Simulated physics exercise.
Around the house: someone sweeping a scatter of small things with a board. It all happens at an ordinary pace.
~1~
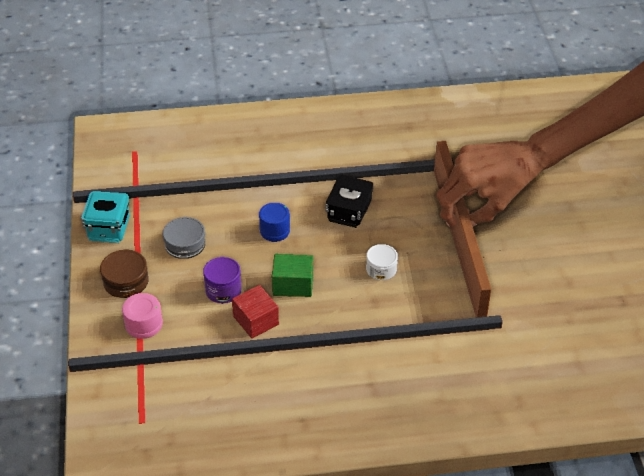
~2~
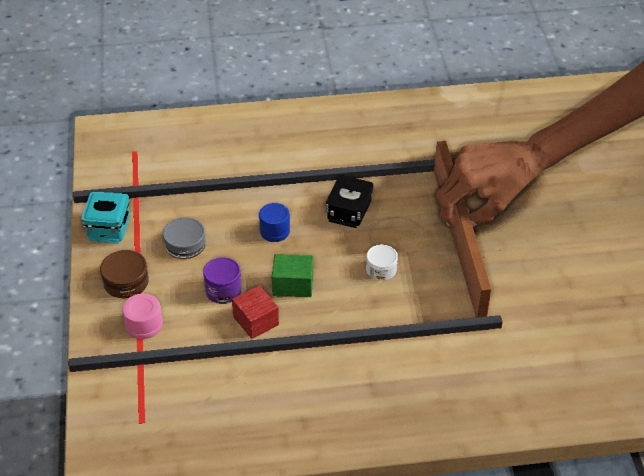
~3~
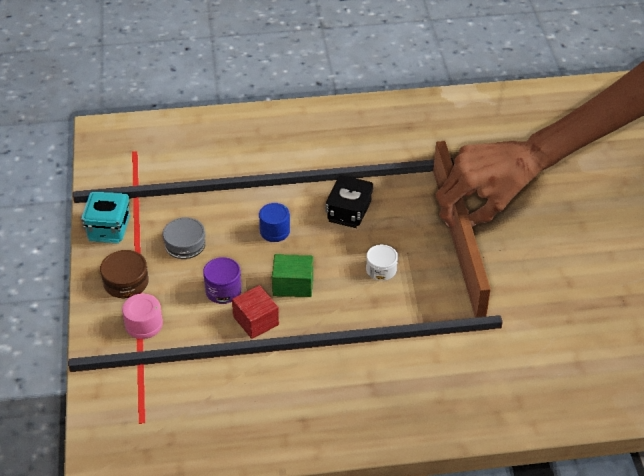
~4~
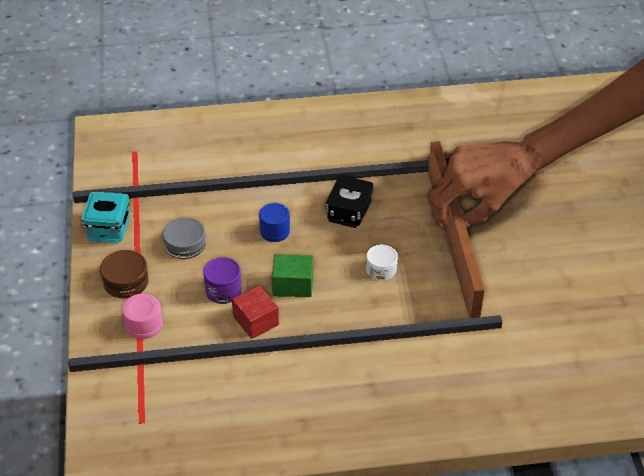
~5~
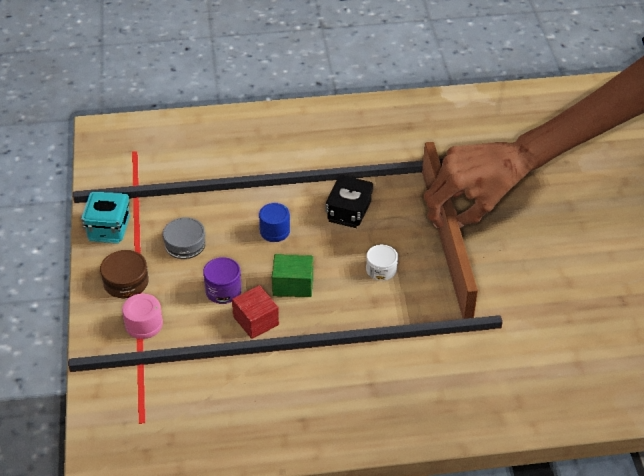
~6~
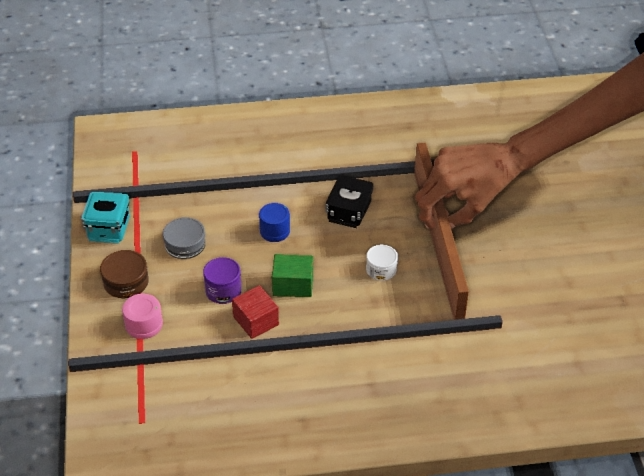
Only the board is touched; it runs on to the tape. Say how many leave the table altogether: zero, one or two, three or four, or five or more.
The number that fall off is one or two.
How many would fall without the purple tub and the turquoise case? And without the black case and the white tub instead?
It would be 1 and 1.
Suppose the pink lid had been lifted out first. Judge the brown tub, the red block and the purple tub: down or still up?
The brown tub comes down; the red block survives; the purple tub is kept.
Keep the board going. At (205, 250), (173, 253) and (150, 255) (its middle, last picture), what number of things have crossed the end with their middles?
Place by place, 0, 0 and 2.
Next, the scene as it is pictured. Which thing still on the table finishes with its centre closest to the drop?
It is the turquoise case.
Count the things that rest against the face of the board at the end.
In contact: 4.
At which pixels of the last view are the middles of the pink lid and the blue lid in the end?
The pink lid at (82, 334), the blue lid at (83, 242).
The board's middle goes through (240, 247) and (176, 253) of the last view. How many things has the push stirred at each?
The counts are 7 and 10.
Early on, none off yet; turquoise case at rest near (107, 217); brown tub at rest near (125, 274); pink lid at rest near (143, 316).
Finally, the number that fall off is one or two; lost, grey pot and brown tub.
